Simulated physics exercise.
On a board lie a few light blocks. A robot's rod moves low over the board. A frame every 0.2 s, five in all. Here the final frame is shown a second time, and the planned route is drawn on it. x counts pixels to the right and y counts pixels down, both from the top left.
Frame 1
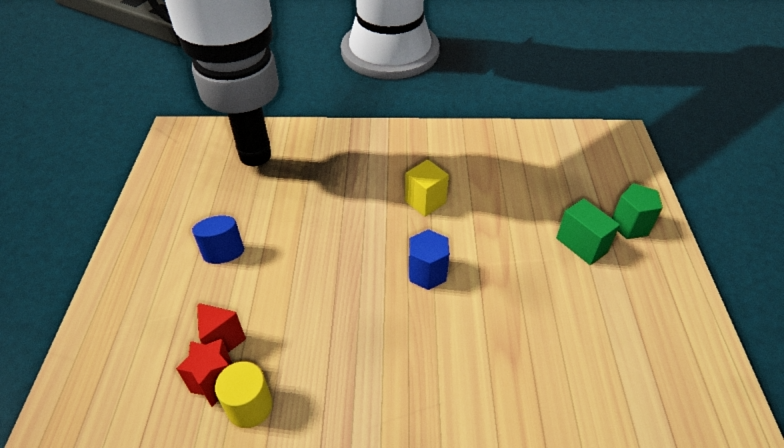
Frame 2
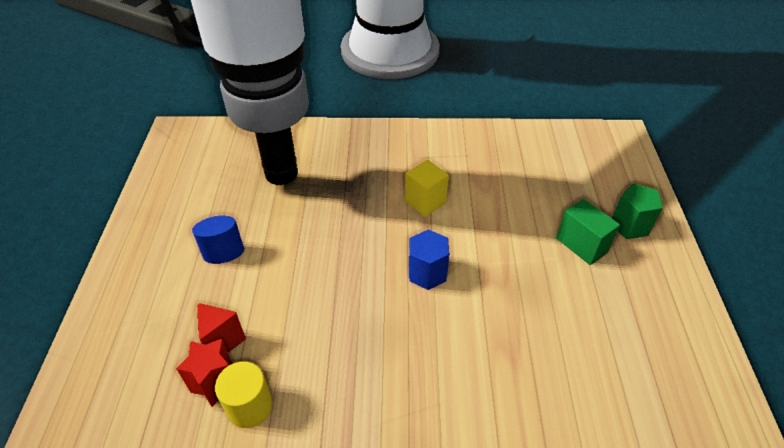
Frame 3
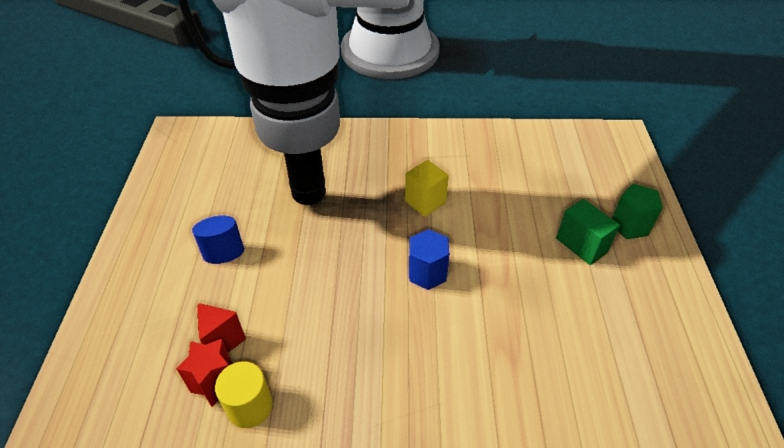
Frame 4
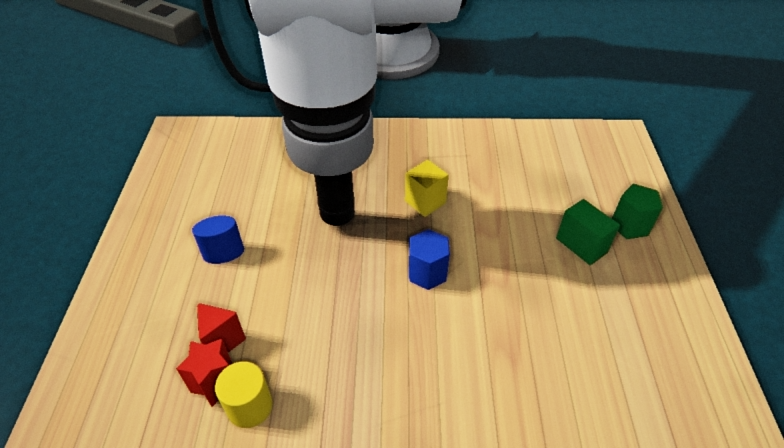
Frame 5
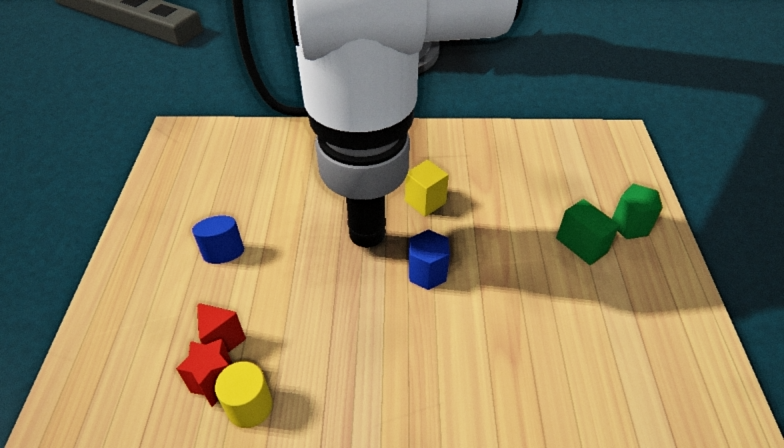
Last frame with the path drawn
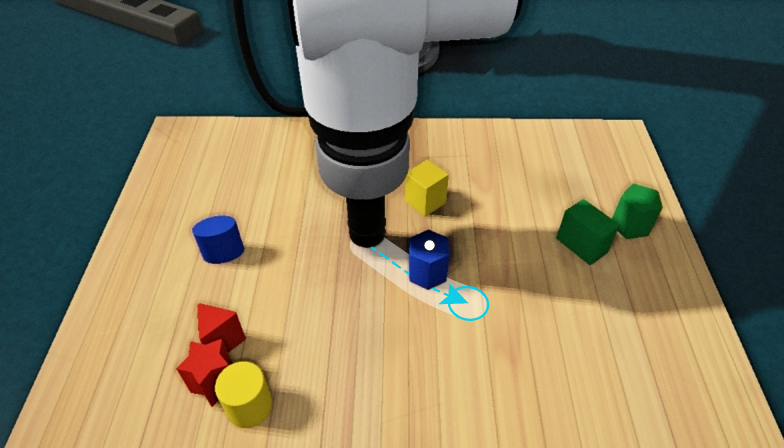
Robot arm moving its black rod diagonally right and toward the viewer over a wooden board, nearing a still blue block.
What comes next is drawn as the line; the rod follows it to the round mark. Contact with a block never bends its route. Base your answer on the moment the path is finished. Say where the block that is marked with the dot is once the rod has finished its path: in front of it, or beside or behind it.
I think the rod keeps pushing the block that is marked with the dot along right to the end.
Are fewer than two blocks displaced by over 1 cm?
Yes, it checks out.
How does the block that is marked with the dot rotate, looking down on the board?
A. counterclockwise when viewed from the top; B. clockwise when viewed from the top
A.
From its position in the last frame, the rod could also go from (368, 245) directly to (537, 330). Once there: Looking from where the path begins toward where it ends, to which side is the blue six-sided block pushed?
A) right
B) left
Choice B: Left.
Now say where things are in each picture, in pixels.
Lower end of the rod at (256, 157), tops of blocks, yellow four-sided block at (427, 173), blue six-sided block at (430, 245), in the first frame.
Rod at (282, 175), blocks as before, in the second frame.
Rod at (309, 194), blocks as before, in the third frame.
Rod at (338, 214), blocks as before, in the fourth frame.
Rod at (367, 235), yellow four-sided block at (427, 173), blue six-sided block at (430, 245), in the fifth frame.
The drawn path runs from (368, 245) through (413, 276) to (468, 303); the dot is on the blue six-sided block.
The first path, step by step. One third of the way, rod at (398, 257); blue six-sided block at (438, 249).
Two thirds of the way, rod at (431, 278); blue six-sided block at (476, 263), turned 30° anticlockwise.
At the end, rod at (470, 294); yellow four-sided block not moved; blue six-sided block at (511, 267), turned 75° anticlockwise.
